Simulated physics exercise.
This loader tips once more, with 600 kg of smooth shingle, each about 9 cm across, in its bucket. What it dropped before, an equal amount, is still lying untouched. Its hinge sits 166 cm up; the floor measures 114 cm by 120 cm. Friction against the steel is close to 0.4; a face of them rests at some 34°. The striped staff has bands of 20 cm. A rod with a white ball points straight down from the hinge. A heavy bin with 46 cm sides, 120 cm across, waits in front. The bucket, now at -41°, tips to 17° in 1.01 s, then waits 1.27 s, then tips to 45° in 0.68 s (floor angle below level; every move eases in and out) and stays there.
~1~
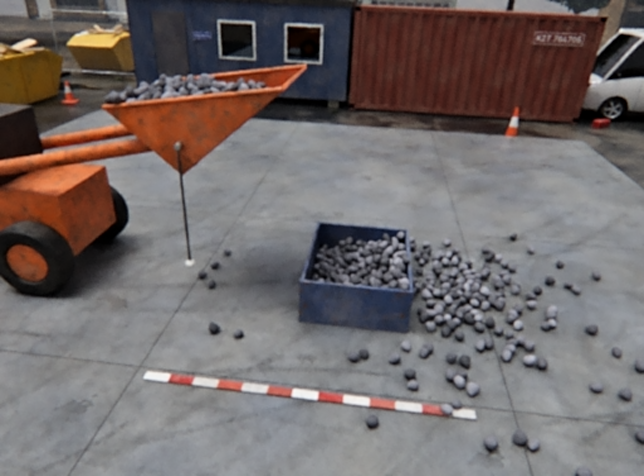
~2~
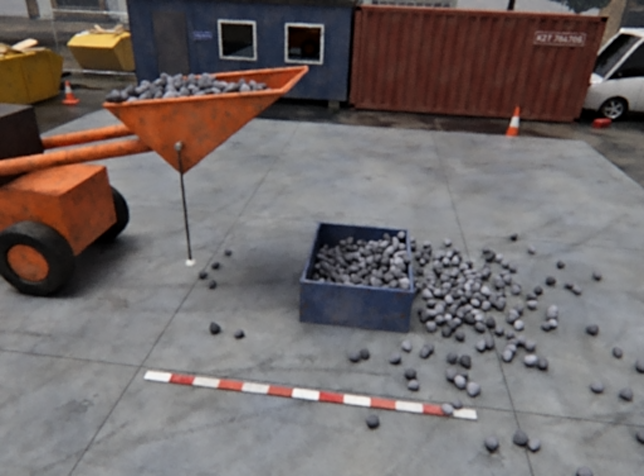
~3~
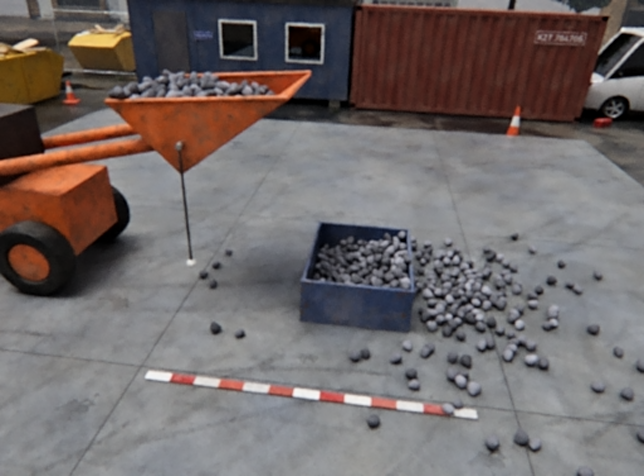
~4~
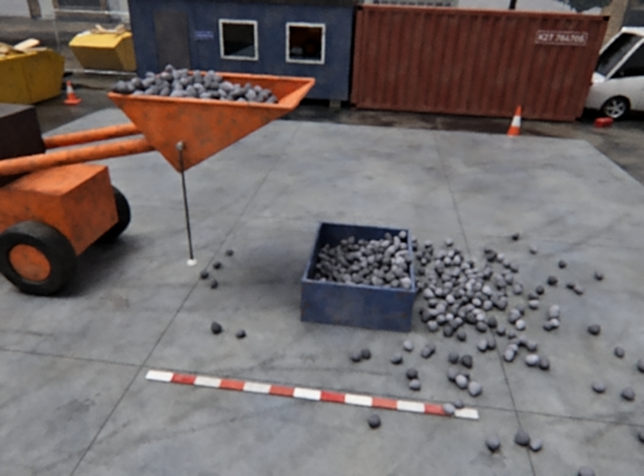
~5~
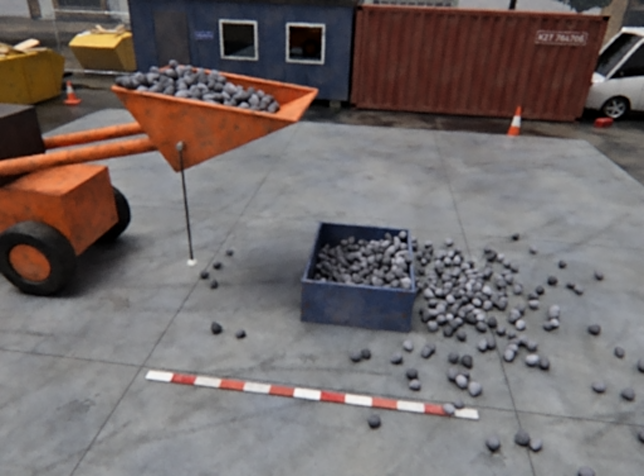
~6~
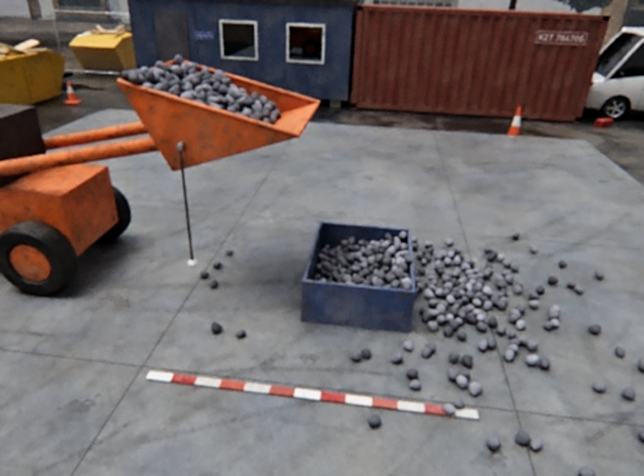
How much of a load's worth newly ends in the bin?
Roughly 67 per cent of a load more.
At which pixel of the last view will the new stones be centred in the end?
Near (337, 262).
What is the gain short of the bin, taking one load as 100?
About 25 per cent.
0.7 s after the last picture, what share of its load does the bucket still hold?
It holds some 100 per cent.
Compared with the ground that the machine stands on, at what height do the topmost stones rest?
Some 62 cm above that level.
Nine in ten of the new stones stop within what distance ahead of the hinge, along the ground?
Roughly 170 cm ahead of it.
Then, 0.3 s after the last picture the floor is at 8°; in per cent of one load, 100 in the bucket, 1 short of the bin, 70 in the bin, 30 beside or beyond the bin; the foremost stones are at (604, 312).
Then, 0.7 s after the last picture the floor is at 17°; in per cent of one load, 99 in the bucket, 2 short of the bin, 70 in the bin, 30 beside or beyond the bin; the foremost stones are at (604, 312).
Then, 3.0 s after the last picture the floor is at 45°; in per cent of one load, 0 in the bucket, 25 short of the bin, 137 in the bin, 39 beside or beyond the bin; the foremost stones are at (604, 312).
Then, 5.8 s after the last picture the floor is at 45°; in per cent of one load, 0 in the bucket, 24 short of the bin, 137 in the bin, 39 beside or beyond the bin; the foremost stones are at (604, 312). Net gain in the bin, 67.
